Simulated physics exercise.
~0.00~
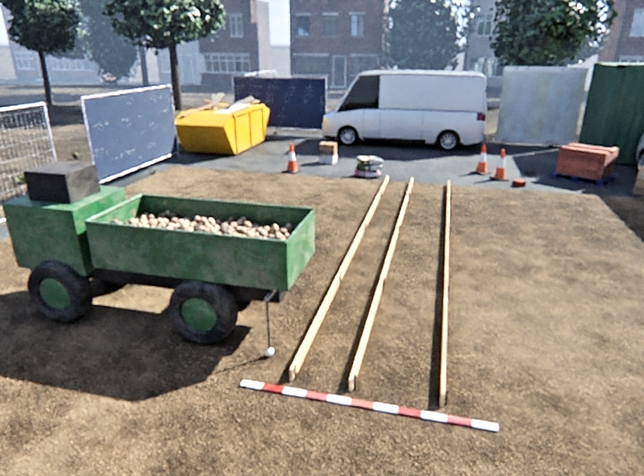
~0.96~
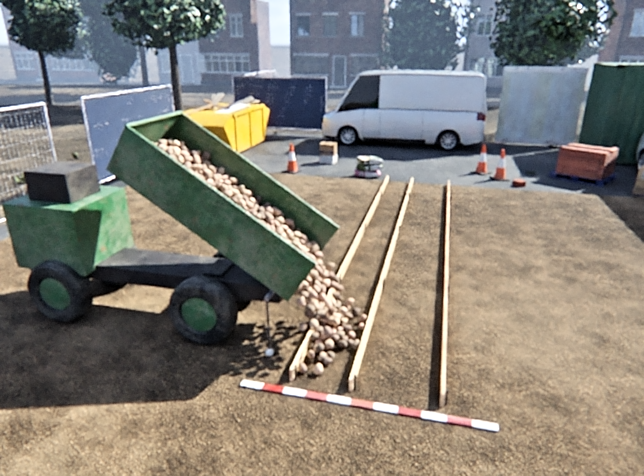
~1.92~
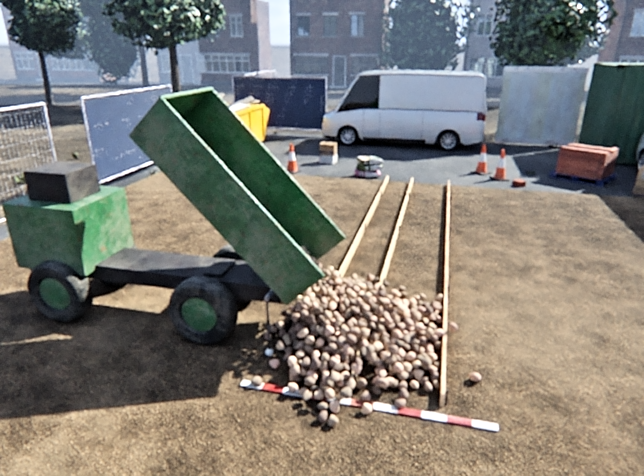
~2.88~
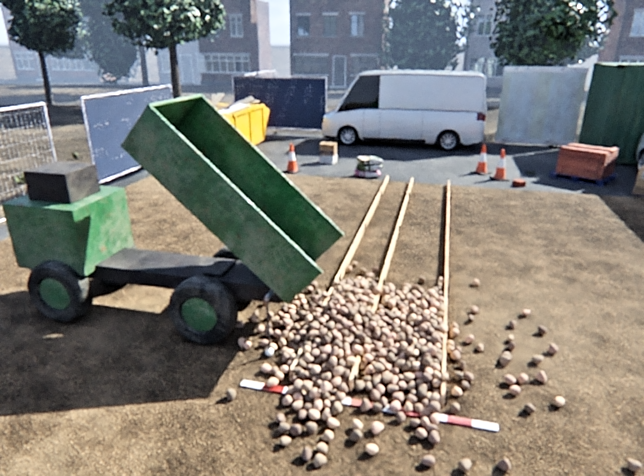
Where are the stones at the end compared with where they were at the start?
At the start the stones are inside the green body of the truck. By the end they lie on the ground to the right of the truck, heaped over the near ends of the boards, with some scattered beyond the right-hand board.
The green body of a tipper truck tilts up and pours its load of round stones onto bare ground, where they heap over the near ends of three wooden boards, then spread wider, some lying beyond the right-hand board, leaving the raised body empty.
